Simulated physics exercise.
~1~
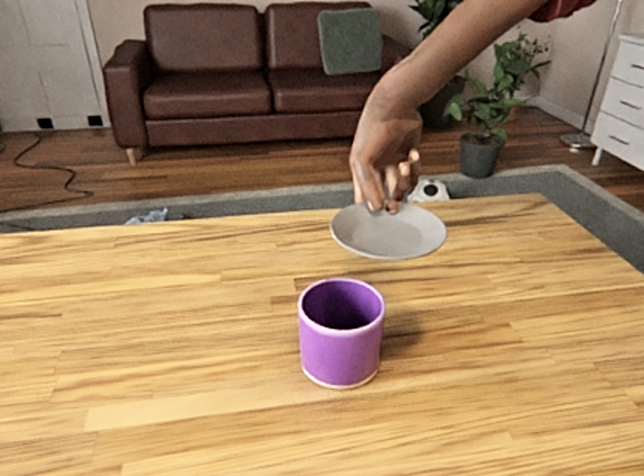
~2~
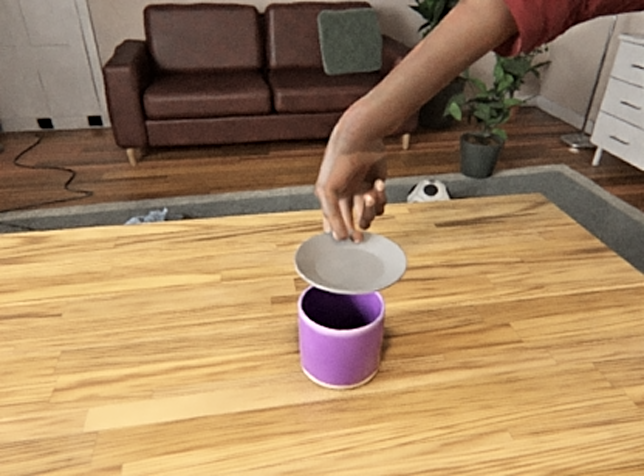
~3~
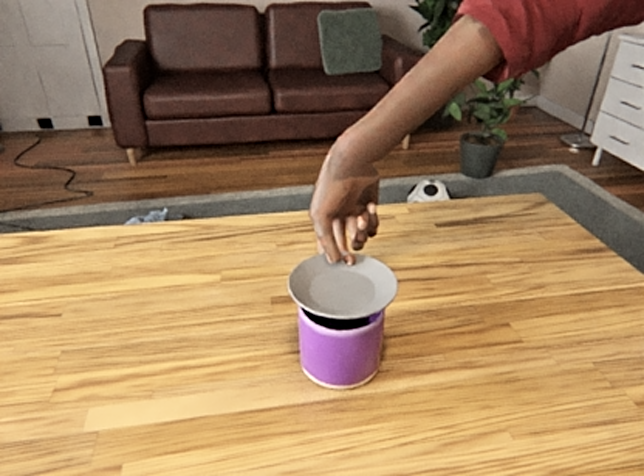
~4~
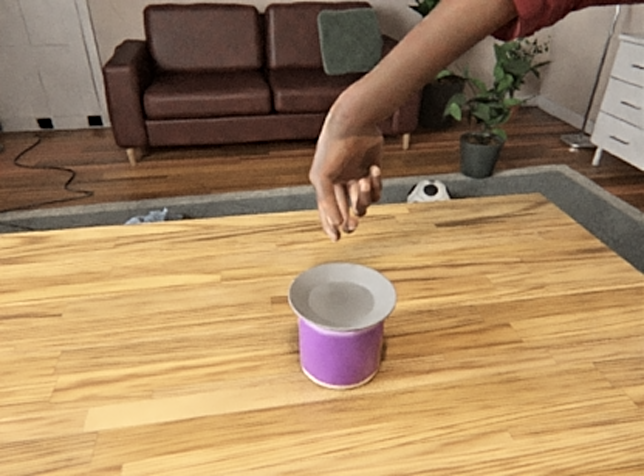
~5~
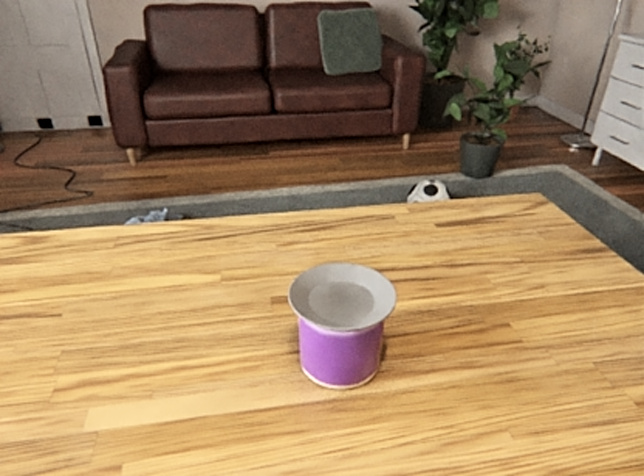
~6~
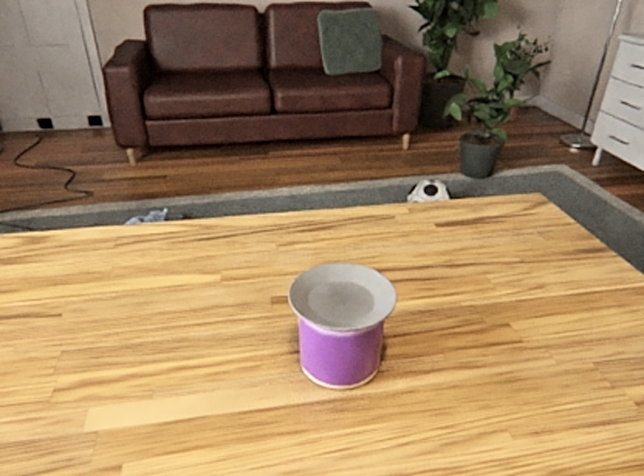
At first, an open purple pot stands on a striped wooden table, with a brown leather sofa and green plants in the room behind it. A hand reaching in from the upper right holds a shallow grey plate above the table, just beyond the pot. The hand moves the plate left and down until it hovers over the opening, then lowers it onto the rim. The fingers let go, and the hand draws back out of view. The plate stays still on top of the pot, covering its mouth like a lid.
